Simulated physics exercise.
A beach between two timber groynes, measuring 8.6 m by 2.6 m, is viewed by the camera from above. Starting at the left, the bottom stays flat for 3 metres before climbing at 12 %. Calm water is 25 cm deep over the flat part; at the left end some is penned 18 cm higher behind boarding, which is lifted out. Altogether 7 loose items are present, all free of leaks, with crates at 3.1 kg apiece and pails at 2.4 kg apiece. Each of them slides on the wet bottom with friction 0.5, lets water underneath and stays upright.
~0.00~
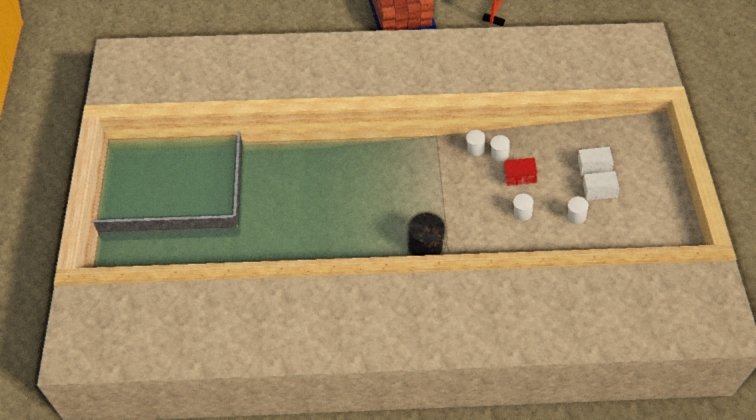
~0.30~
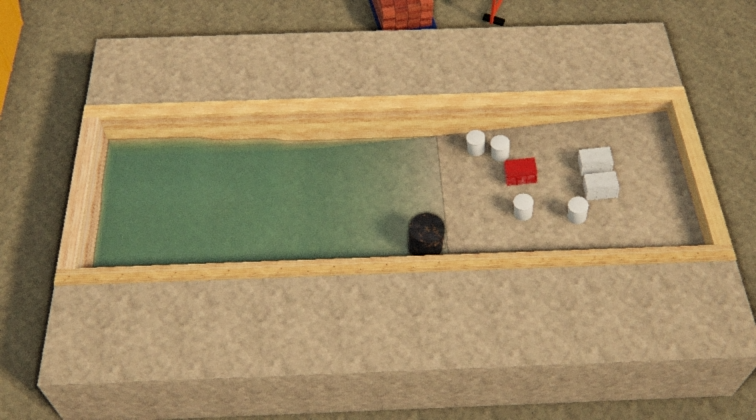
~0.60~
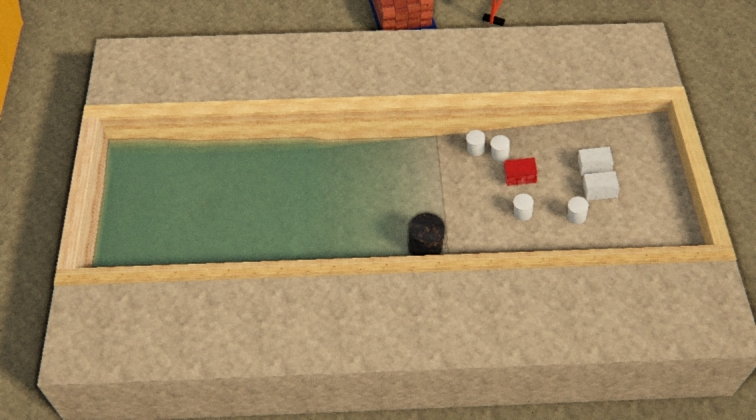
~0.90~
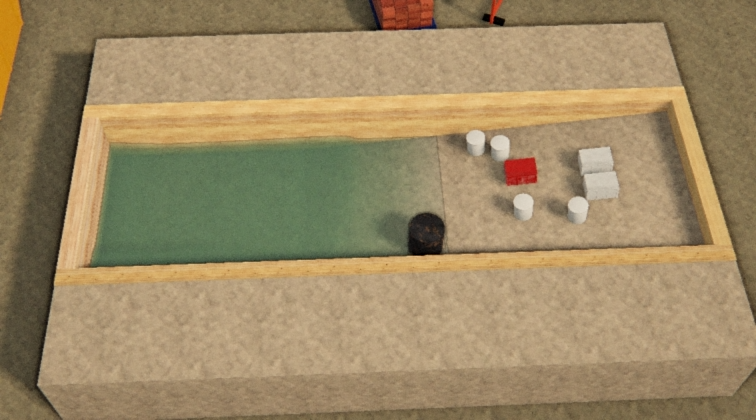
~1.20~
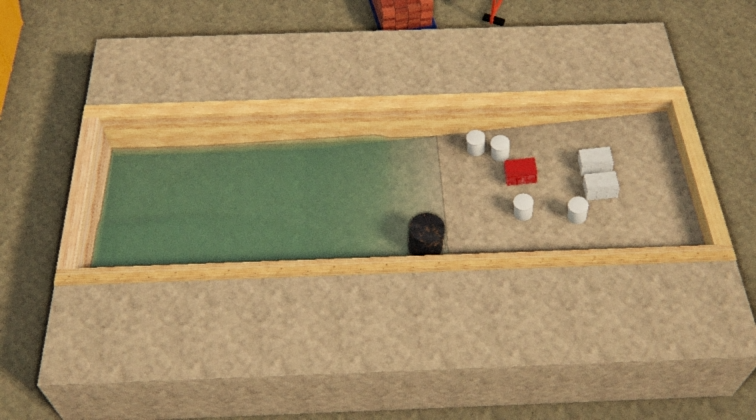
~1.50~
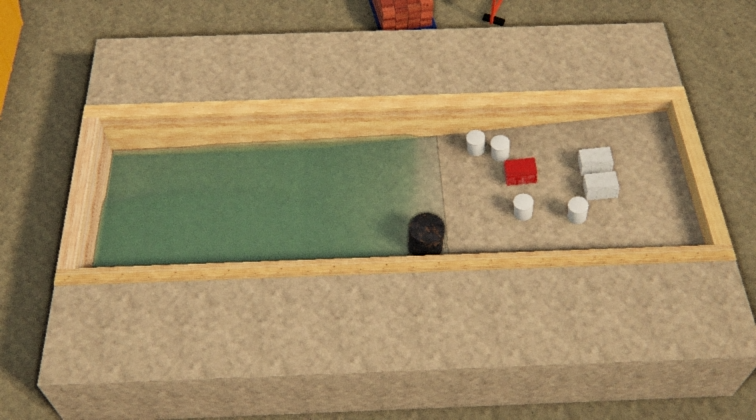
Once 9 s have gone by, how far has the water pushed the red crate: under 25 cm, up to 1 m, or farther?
Most likely it stays close to home.
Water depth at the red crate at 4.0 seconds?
Roughly 1 cm at that moment.
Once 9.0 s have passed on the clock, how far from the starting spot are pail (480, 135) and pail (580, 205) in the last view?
In that order: 5 cm, 0 cm.
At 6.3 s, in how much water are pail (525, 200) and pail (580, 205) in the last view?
Close to 0 and 0 centimetres.
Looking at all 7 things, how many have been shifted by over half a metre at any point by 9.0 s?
Counting them up, I find 0.
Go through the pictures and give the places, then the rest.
In the first frame, the red crate at (523, 167), on the bottom; 12.8 m2 under water; 0 of 7 have shifted.
In the second frame, the red crate at (523, 167) rests on the ground; water covers 12.8 m2; 0 of 7 have shifted.
In the third frame, the red crate at (523, 167), on the bottom; water covers 12.8 m2; 0 of 7 have shifted.
In the fourth frame, the red crate at (523, 167), on the bottom; 12.8 m2 under water; 0 of 7 have shifted.
In the fifth frame, the red crate at (523, 167) rests on the ground; water covers 12.8 m2; 0 of 7 have shifted.
In the sixth frame, the red crate at (523, 167), on the bottom; 12.8 m2 under water; 0 of 7 have shifted.
After 2.1 s the red crate is near (523, 167), 0.0 m from its start, aground; 0 afloat.
After 4.0 s the red crate is near (523, 167), 0.0 m from its start, aground; 1 afloat.
After 6.3 s the red crate is near (523, 167), 0.0 m from its start, aground; 0 afloat.
After 9.0 s the red crate is near (523, 167), 0.0 m from its start, aground; 0 afloat.
